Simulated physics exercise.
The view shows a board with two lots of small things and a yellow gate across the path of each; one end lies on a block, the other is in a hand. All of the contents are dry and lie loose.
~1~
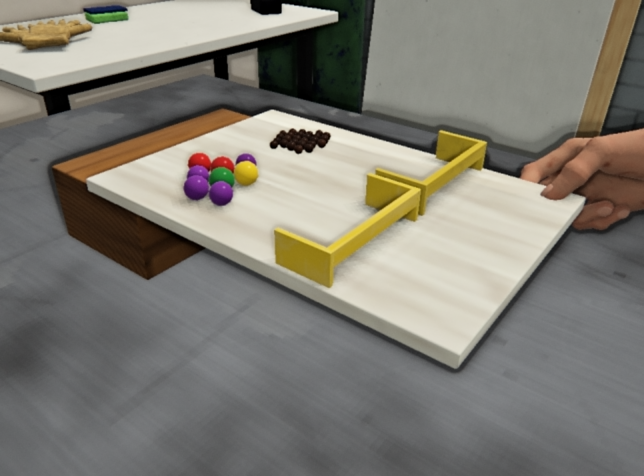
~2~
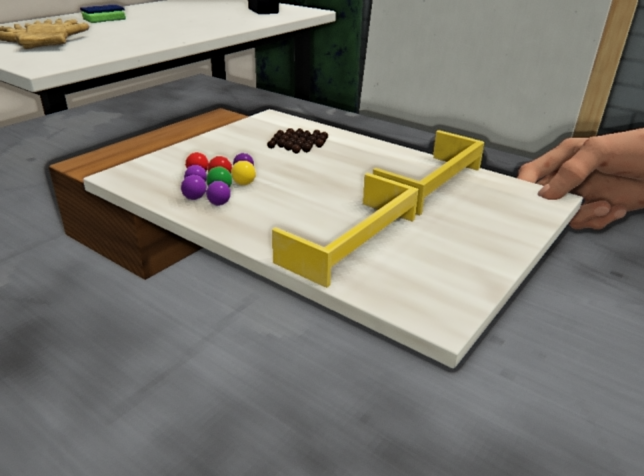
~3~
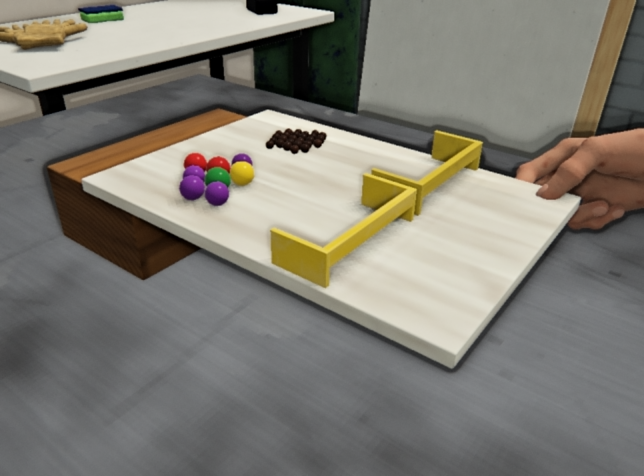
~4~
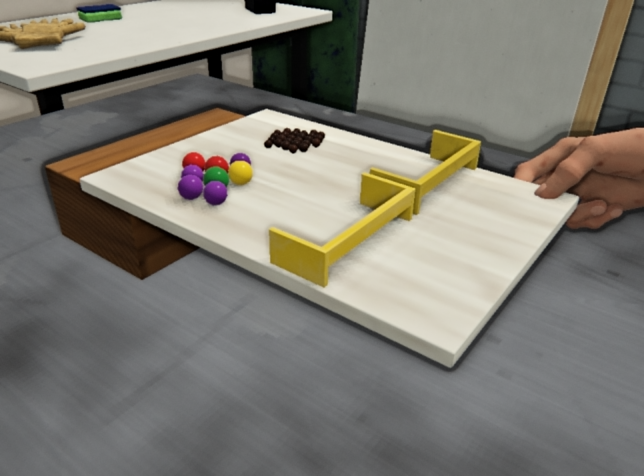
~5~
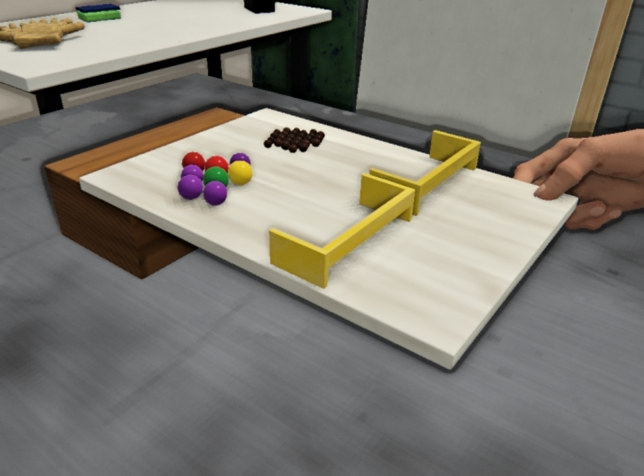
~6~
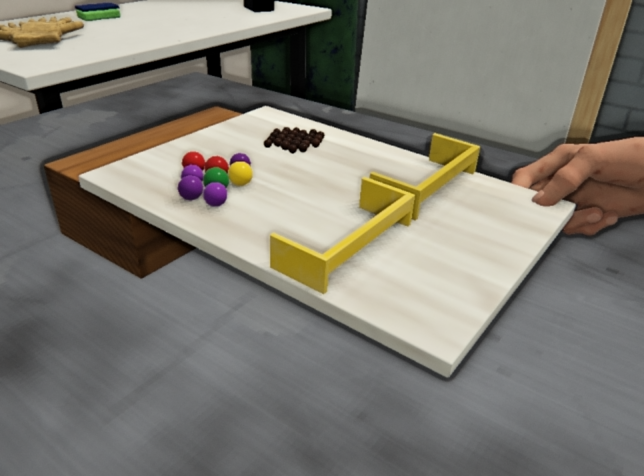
In the video, a hand holds the right end of a white board resting on a wooden block, with colourful balls, small dark pieces and two yellow gates on top; the hand lowers its end very slightly while the pieces stay still.
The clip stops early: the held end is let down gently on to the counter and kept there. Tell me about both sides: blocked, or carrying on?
I'd say the nearer batch is barred. Farther batch, meanwhile: It makes it past.
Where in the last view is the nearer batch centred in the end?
Resting middle, last view: About (343, 284).
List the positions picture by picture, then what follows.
In the first frame, held end of the board at (450, 346), level; block at (191, 182), about a quarter as high as the board is long; nearer batch at (222, 180), a few gumballs; farther batch at (297, 139), some chocolate balls; nearer gate at (376, 225), its slot lower than a piece; farther gate at (455, 168), its slot higher than a piece.
In the second frame, held end of the board at (447, 345), level; farther batch at (295, 139).
In the third frame, held end of the board at (446, 345), level; nearer batch at (218, 180).
In the fourth frame, held end of the board at (444, 344), level; farther batch at (291, 139).
In the fifth frame, held end of the board at (444, 346), level; nearer batch at (216, 180).
In the sixth frame, held end of the board at (442, 354), down by 2°; block at (184, 180); nearer batch at (216, 180), not moving; farther batch at (291, 138), not moving; nearer gate at (370, 231); farther gate at (448, 173).
Then, 0.34 s past the last view, board sloping at 8°; nearer batch on its way down; farther batch on its way down.
Then, 0.71 s past the last view, board sloping at 15°; nearer batch has reached its gate; farther batch has reached its gate.
Then, 1.15 s past the last view, board resting at 15°; nearer batch has reached its gate; farther batch all past its gate.
Finally, board resting at 15°; nearer batch gathered behind its gate; farther batch all past its gate.
